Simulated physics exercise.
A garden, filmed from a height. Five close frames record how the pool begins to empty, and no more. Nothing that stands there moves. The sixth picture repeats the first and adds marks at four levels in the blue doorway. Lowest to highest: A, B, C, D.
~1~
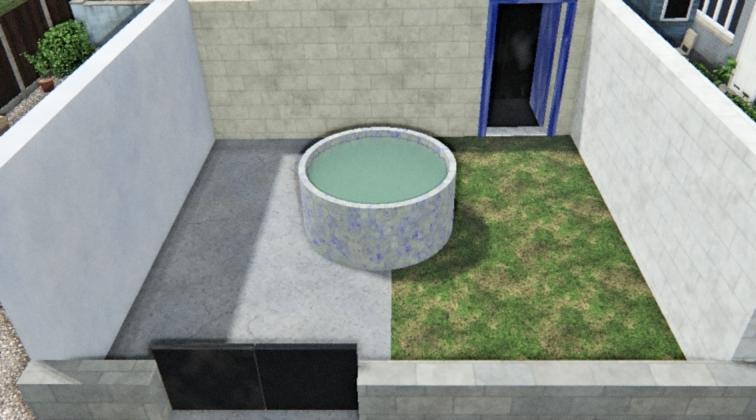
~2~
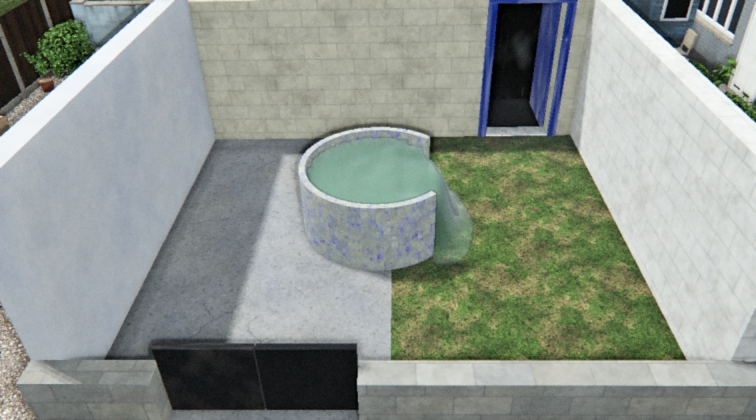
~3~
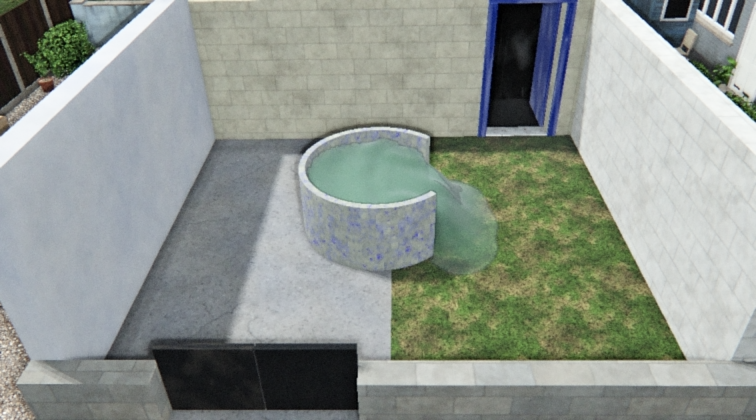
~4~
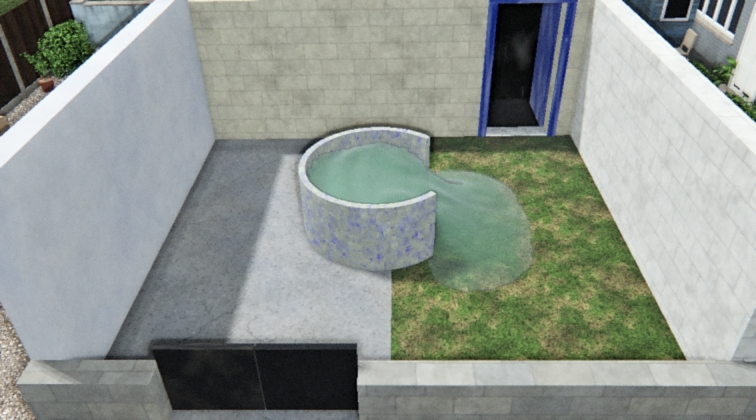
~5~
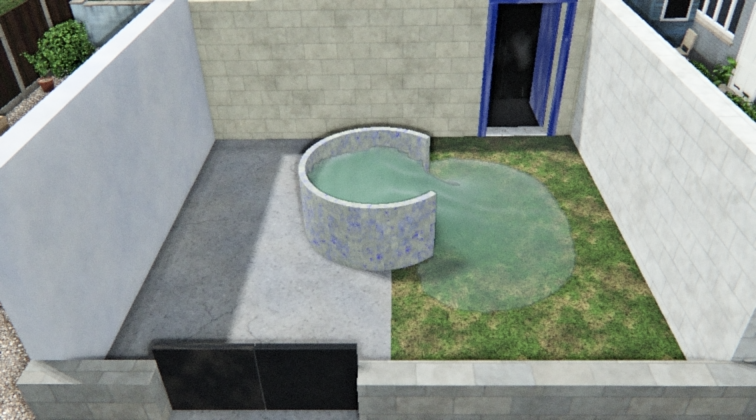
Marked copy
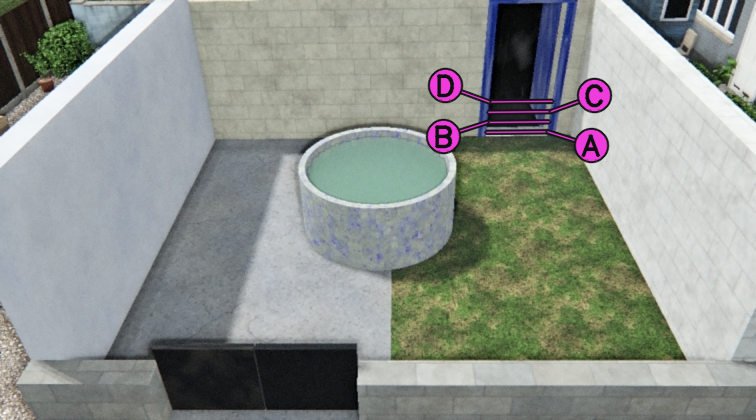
Round stone pool in a walled yard losing its right side, green water pouring out and spreading across the grass.
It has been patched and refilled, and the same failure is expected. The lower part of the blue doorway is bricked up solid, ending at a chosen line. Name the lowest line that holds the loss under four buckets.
Choose B.
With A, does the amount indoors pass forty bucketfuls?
No.
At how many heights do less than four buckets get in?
Three of the four.
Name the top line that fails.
A it is.
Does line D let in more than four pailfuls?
No, not at all.
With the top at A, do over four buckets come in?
Yes, it does.
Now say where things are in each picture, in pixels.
Water in the pool at rest, its middle at (377, 170); foot of the blue doorway at (516, 136); shut gate at (257, 356).
Water covers 2 % of the ground and shows as far out as (435, 254).
Water covers 4 % of the ground and shows as far out as (470, 267).
Water covers 9 % of the ground and shows as far out as (506, 278).
Water covers 17 % of the ground and shows as far out as (544, 289).
On the marked copy, A at (517, 132); B at (518, 122); C at (519, 112); D at (520, 101); from the bottom up A, B, C, D.
Choosing A, about 13 bucketfuls get in.
Choosing B, a splash gets over, under a bucket.
Choosing C, nothing gets over.
Choosing D, nothing gets over.
